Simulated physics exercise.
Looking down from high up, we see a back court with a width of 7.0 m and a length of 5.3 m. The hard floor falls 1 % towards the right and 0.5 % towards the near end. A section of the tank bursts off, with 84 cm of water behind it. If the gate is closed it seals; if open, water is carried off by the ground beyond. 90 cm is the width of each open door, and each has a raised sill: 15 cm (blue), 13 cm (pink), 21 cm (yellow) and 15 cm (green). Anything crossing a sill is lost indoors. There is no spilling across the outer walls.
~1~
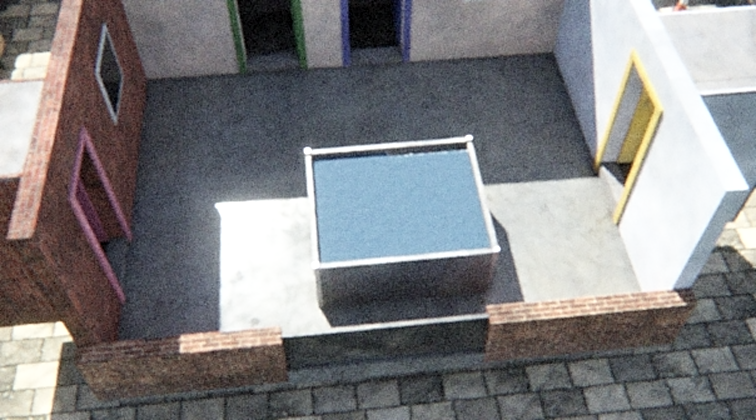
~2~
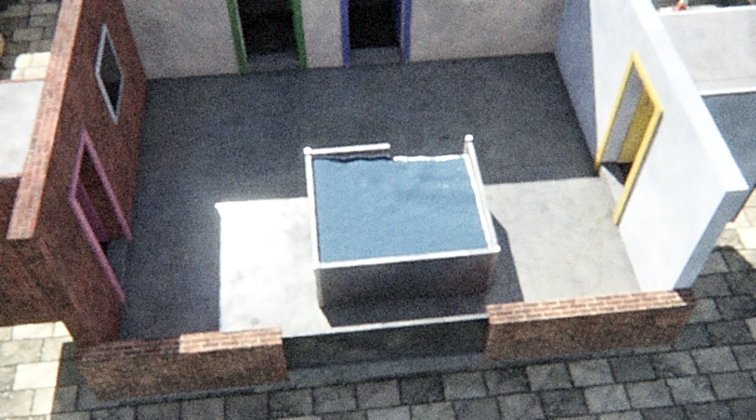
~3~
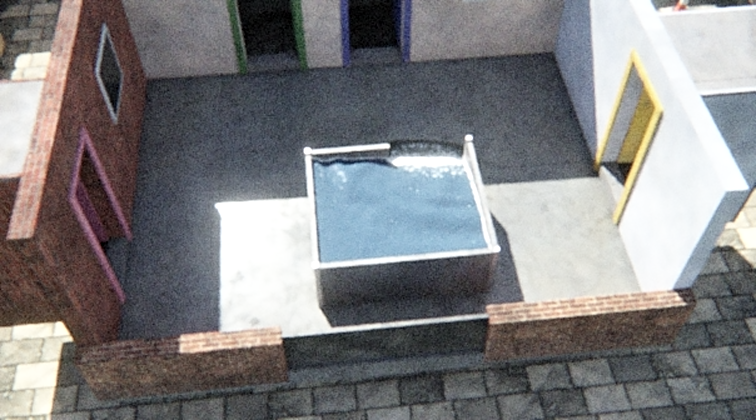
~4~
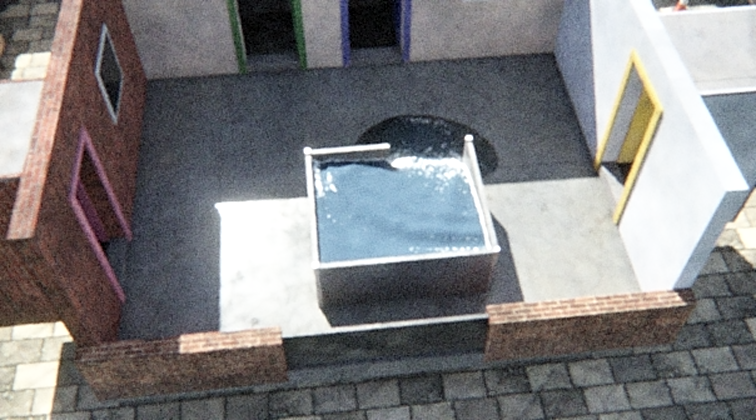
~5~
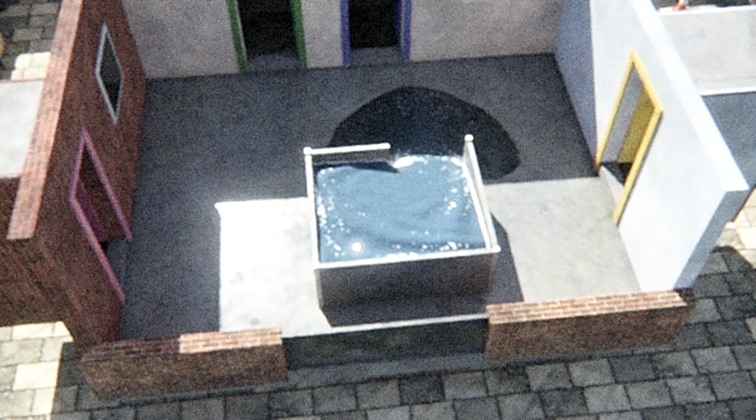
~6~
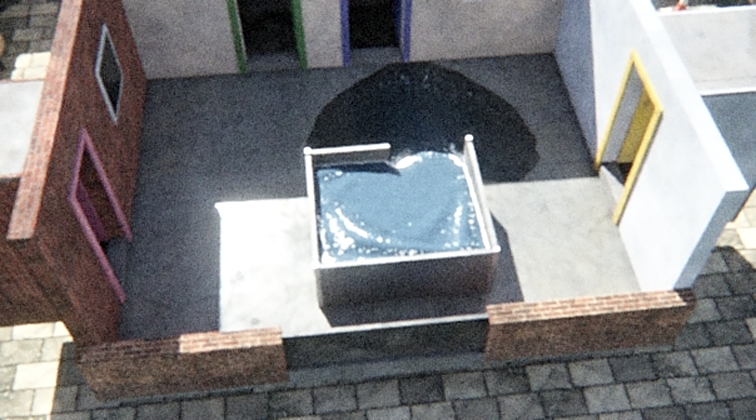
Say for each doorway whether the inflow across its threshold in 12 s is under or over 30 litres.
At the blue door it looks set to land over the limit, at the pink door it looks set to land under the limit, at the yellow door it looks set to land under the limit, at the green door it looks set to land under the limit.
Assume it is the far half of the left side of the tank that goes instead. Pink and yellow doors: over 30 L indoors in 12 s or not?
So pink ends up past the limit and yellow ends up short of it.
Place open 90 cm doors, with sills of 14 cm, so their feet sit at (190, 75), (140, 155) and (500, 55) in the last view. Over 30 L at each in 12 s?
In that order: Below, not over, past it.
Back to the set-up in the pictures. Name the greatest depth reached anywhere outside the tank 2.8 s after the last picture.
Around 29 centimetres.
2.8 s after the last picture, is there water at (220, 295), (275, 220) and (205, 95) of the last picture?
Status of the three spots: Free of it, free of it, inundated.
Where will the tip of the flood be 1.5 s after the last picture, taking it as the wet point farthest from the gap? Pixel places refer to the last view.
I'd put it near pixel (158, 83) of the last picture.
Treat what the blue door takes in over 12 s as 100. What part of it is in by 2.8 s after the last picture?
About 90%.
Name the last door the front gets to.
That would be the pink door, last of all.
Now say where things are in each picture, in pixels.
The first frame shows still water, 84 cm deep, in the tank at (397, 202).
In the second frame, water pours out on the tank's far side and has run 0.6 m, to a hidden place; typically 11 cm deep outside, 84 cm at the tank's back.
In the third frame, the front is at a hidden place, 0.9 m from the gap on the tank's far side; 1.1 m2 of floor is under water; 84 cm left at the back of the tank.
In the fourth frame, the front is at (393, 121), 1.4 m from the gap on the tank's far side; 2.3 m2 of floor is under water; 82 cm left at the back of the tank.
In the fifth frame, the front is at (417, 90), 2.1 m from the gap on the tank's far side; 4.3 m2 of floor is under water; 75 cm left at the back of the tank.
In the sixth frame, water pours out on the tank's far side and has run 2.7 m, to (418, 63); typically 5 cm deep outside, 70 cm at the tank's back.
Then, 0.7 s after the last picture water covers 30 % of the floor and is deepest (45 cm) near (438, 178); blue door 33 cm at the sill, 47 L in, pink door not reached, yellow door not reached, green door 8 cm at the sill, 0 L in.
Then, 1.5 s after the last picture water covers 35 % of the floor and is deepest (49 cm) near (550, 56); blue door 34 cm at the sill, 146 L in, pink door not reached, yellow door not reached, green door 13 cm at the sill, 0 L in.
Then, 2.8 s after the last picture water covers 55 % of the floor and is deepest (29 cm) near (427, 72); blue door 24 cm at the sill, 227 L in, pink door not reached, yellow door 10 cm at the sill, 0 L in, green door 10 cm at the sill, 0 L in.
Then, 6.3 s after the last picture water covers 95 % of the floor and is deepest (20 cm) near (646, 321); blue door 12 cm at the sill, 256 L in, pink door 4 cm at the sill, 0 L in, yellow door 8 cm at the sill, 0 L in, green door 6 cm at the sill, 0 L in.
Then, 11.3 s after the last picture water covers 100 % of the floor and is deepest (14 cm) near (401, 343); blue door 7 cm at the sill, 256 L in, pink door 9 cm at the sill, 0 L in, yellow door 10 cm at the sill, 0 L in, green door 5 cm at the sill, 0 L in.
